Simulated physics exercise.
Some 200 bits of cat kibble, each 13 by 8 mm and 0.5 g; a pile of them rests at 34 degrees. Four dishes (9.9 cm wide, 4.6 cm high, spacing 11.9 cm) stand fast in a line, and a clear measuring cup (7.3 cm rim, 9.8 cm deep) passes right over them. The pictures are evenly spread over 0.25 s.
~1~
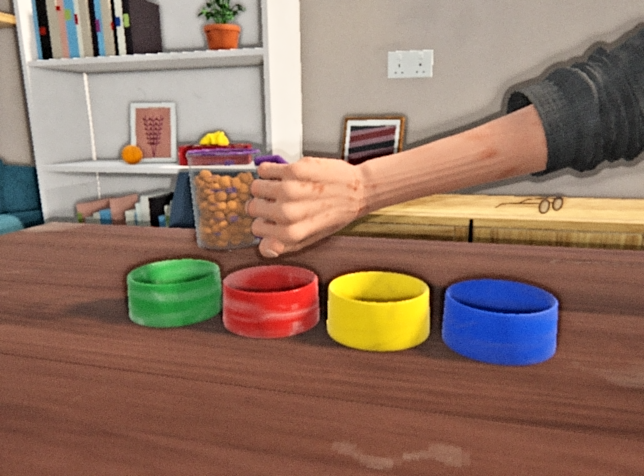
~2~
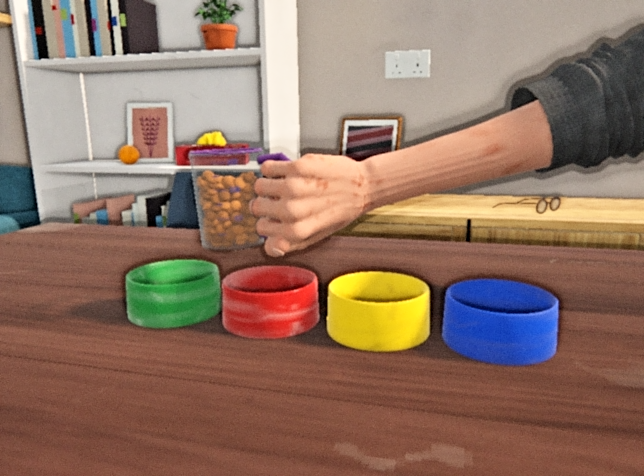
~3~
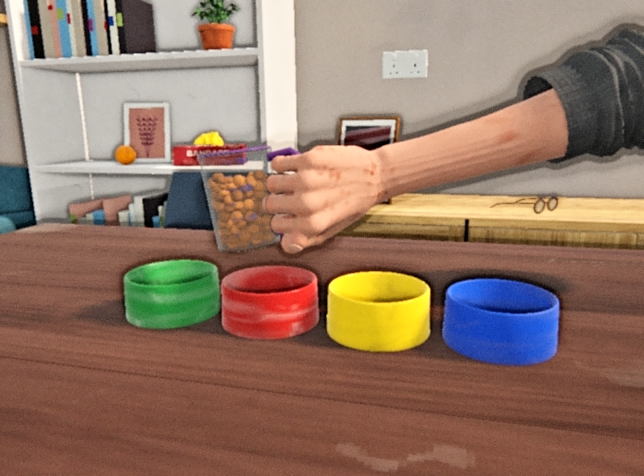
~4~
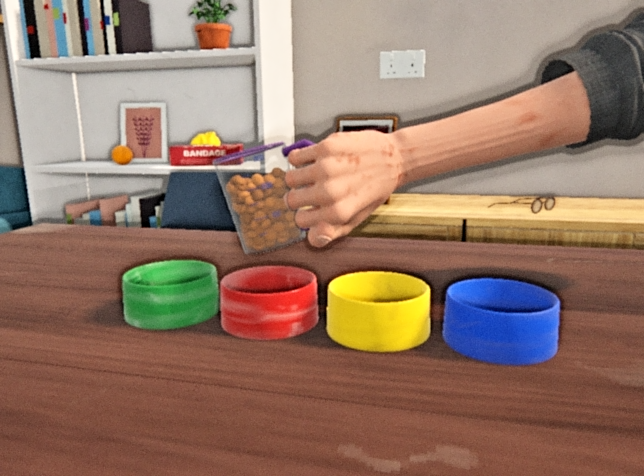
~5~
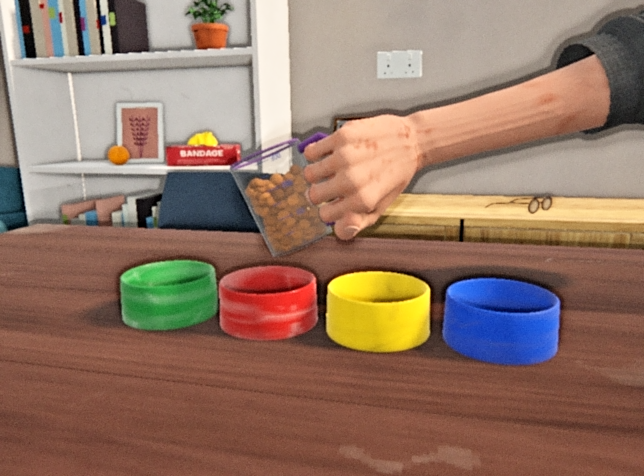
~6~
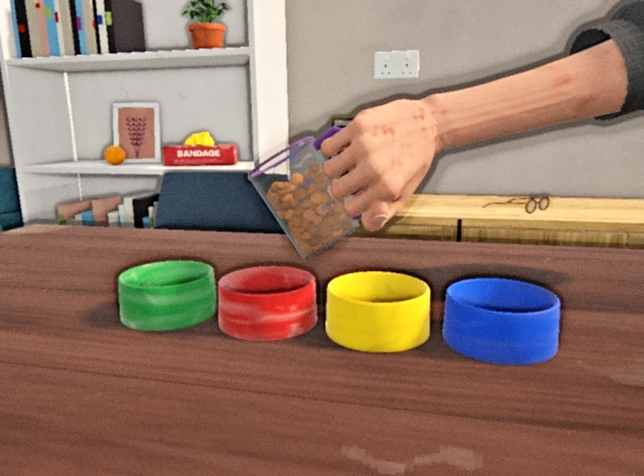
On a wooden table in a room with shelves behind, a hand holds a clear cup of small brown pieces upright above a row of green, red, yellow and blue dishes. The hand moves the cup slowly to the right, then tilts it steadily leftward as it passes over the red dish.
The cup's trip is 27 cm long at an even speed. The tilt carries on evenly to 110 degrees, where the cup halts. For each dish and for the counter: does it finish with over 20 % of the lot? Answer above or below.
Red: Below, blue: Below, green: Below, yellow: Above, counter: Above.
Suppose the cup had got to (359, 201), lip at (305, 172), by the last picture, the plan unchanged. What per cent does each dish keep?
Red 0; blue 0; green 0; yellow 50.
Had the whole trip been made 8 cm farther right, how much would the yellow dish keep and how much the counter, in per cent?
In that case yellow 0; counter 0.
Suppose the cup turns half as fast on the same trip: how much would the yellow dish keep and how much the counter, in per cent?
Yellow 50; counter 40.
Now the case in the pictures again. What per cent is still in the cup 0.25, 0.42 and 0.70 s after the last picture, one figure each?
In turn: 100, 100, 75.
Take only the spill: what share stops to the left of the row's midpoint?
Roughly 0 per cent.
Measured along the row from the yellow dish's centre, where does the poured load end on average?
About 3 cm to its right.
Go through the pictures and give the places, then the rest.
In the first picture, cup at (226, 198), tilt 0 degrees, lip at (193, 152), moved 0.0 cm; middle of the pieces at (225, 208); green dish at (174, 272); red dish at (271, 279); yellow dish at (378, 287); blue dish at (500, 296).
In the second picture, cup at (230, 198), tilt 2 degrees, lip at (195, 153), moved 0.5 cm; middle of the pieces at (229, 208).
In the third picture, cup at (242, 198), tilt 7 degrees, lip at (204, 156), moved 2.0 cm; middle of the pieces at (242, 209).
In the fourth picture, cup at (263, 199), tilt 15 degrees, lip at (218, 161), moved 4.4 cm; middle of the pieces at (263, 209).
In the fifth picture, cup at (284, 199), tilt 23 degrees, lip at (234, 168), moved 6.8 cm; middle of the pieces at (286, 210).
In the sixth picture, cup at (306, 200), tilt 31 degrees, lip at (252, 176), moved 9.2 cm; middle of the pieces at (309, 210); green dish at (167, 274); red dish at (267, 280); yellow dish at (378, 287); blue dish at (501, 295).
Then, 0.25 s after the last picture, tilt 71 degrees; cup holds 100 %.
Then, 0.42 s after the last picture, tilt 98 degrees; cup holds 100 %.
Then, 0.70 s after the last picture, tilt 110 degrees; cup holds 75 %, yellow 10 %.
In the end, red 0 %, blue 0 %, green 0 %, yellow 50 %, counter 40 %, cup 5 %.
